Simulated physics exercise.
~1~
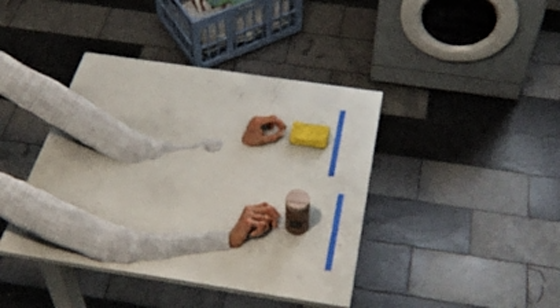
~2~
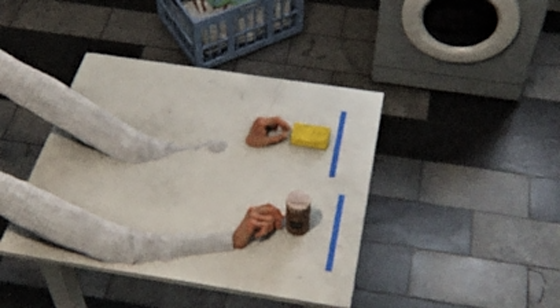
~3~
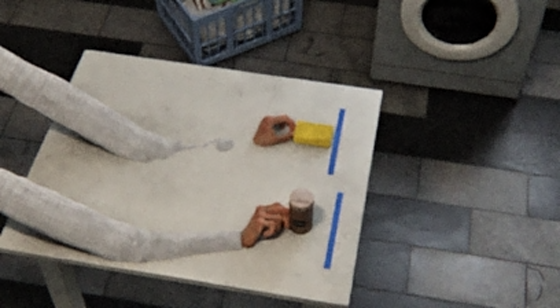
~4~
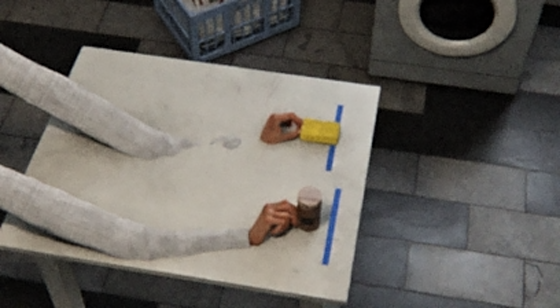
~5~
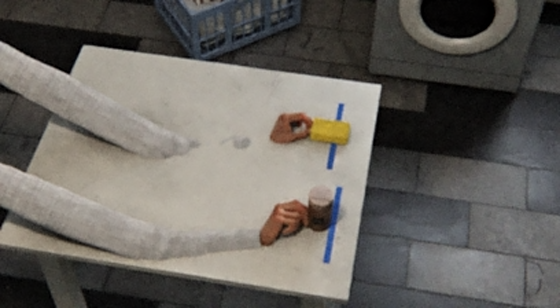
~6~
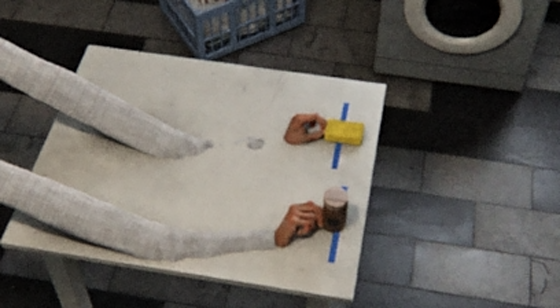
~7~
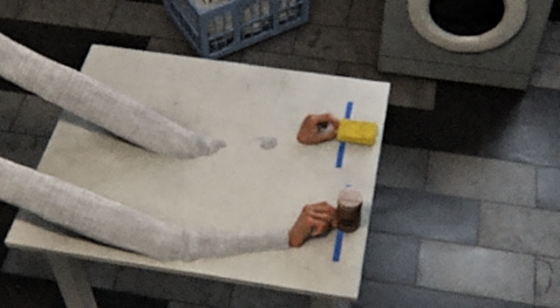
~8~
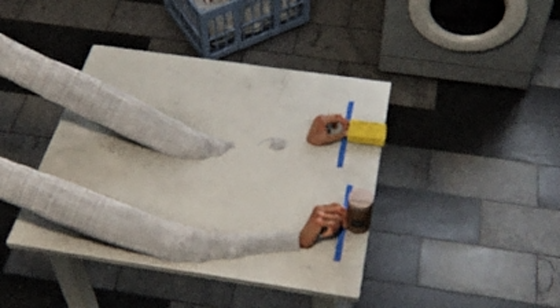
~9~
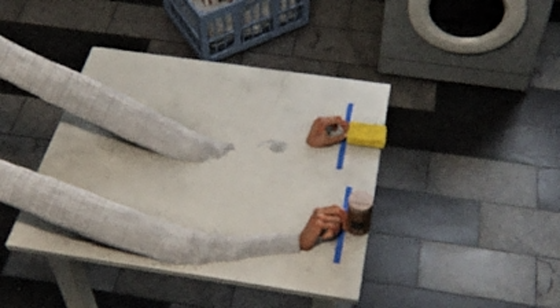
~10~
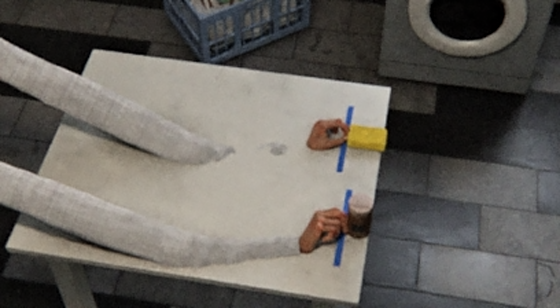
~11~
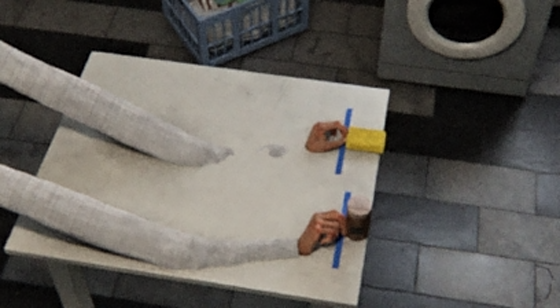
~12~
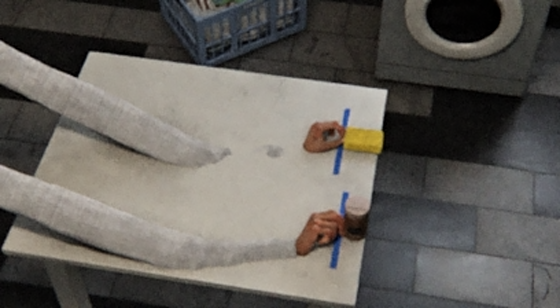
We see two hands in long white sleeves slowly push a yellow sponge and a brown jar rightward across a pale table, over strips of blue tape. The hands stop near the table's end, with the sponge and the upright jar still on it at the right edge.
